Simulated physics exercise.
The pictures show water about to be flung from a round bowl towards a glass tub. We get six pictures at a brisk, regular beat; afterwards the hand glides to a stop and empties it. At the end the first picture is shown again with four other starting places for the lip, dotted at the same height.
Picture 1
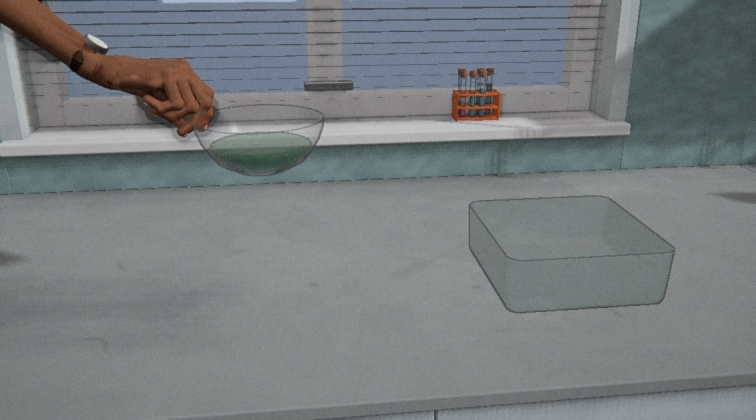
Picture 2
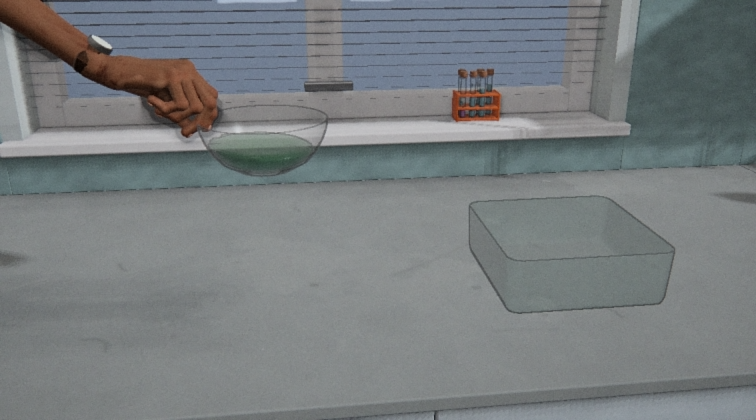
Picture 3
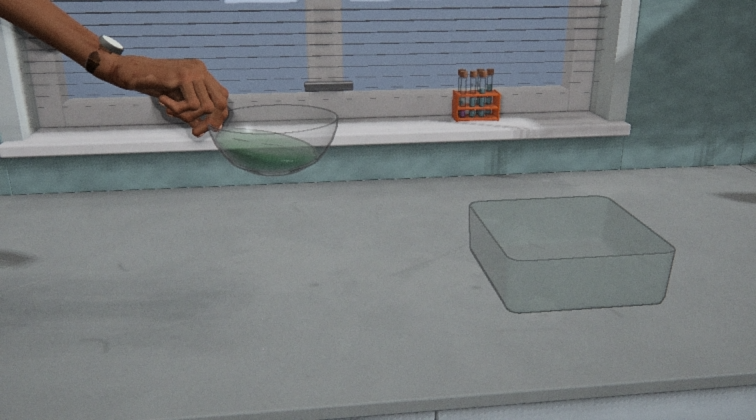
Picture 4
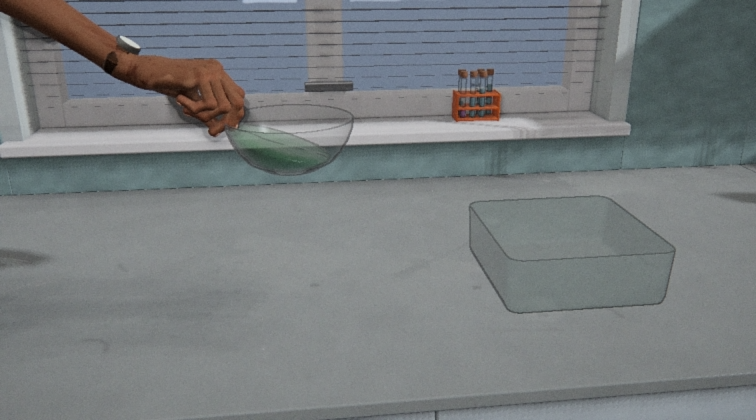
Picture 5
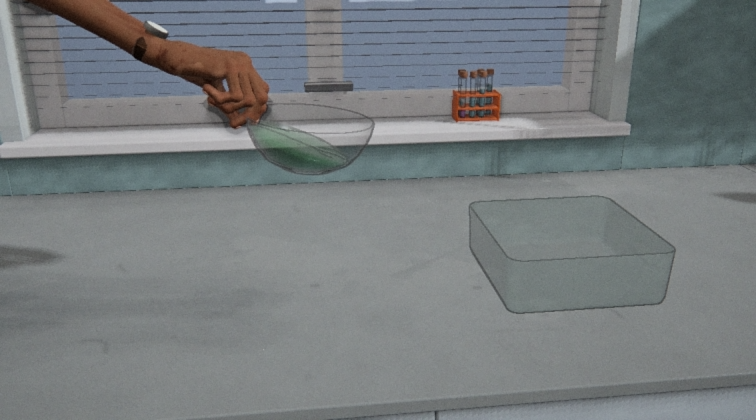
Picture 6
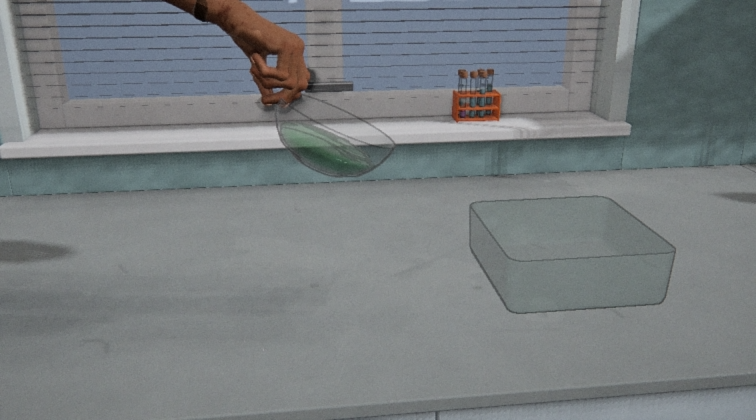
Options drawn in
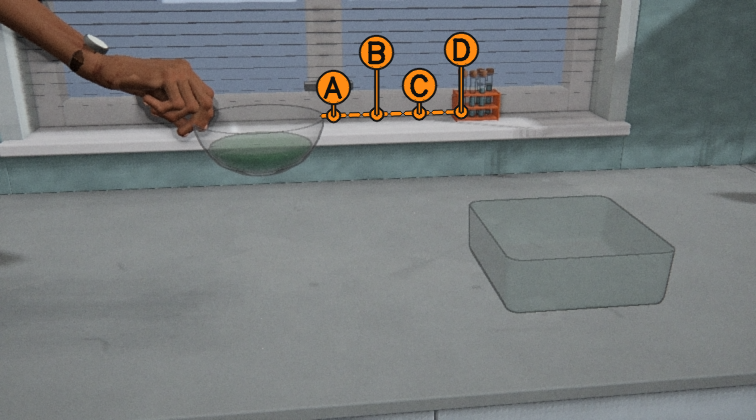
A hand moves a round glass bowl of green liquid right, then tilts it rightward.
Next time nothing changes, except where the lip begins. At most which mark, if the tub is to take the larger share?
I would pick spot B.
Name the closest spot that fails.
Spot A.
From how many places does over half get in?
Three.
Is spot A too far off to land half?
Yes.
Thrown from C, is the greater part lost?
No.
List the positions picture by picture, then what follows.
Upright, lip at (322, 115); tub from (503, 310) to (662, 300); nothing has left yet.
Upright, lip at (326, 116); nothing has left yet.
Upright, lip at (336, 116); nothing has left yet.
Upright, lip at (352, 115); nothing has left yet.
Tipped about 6°, lip at (372, 121); nothing has left yet.
Tipped about 25°, lip at (394, 142); nothing has left yet.
On the marked copy, A at (333, 115); B at (376, 114); C at (419, 113); D at (461, 111).
Choosing A, about 18 % lands in the tub, 78 % falls short and 4 % goes beside or beyond.
Choosing B, about 63 % lands in the tub, 17 % falls short and 20 % goes beside or beyond.
Choosing C, about 69 % lands in the tub, 5 % falls short and 25 % goes beside or beyond.
Choosing D, about 80 % lands in the tub, 11 % falls short and 9 % goes beside or beyond.
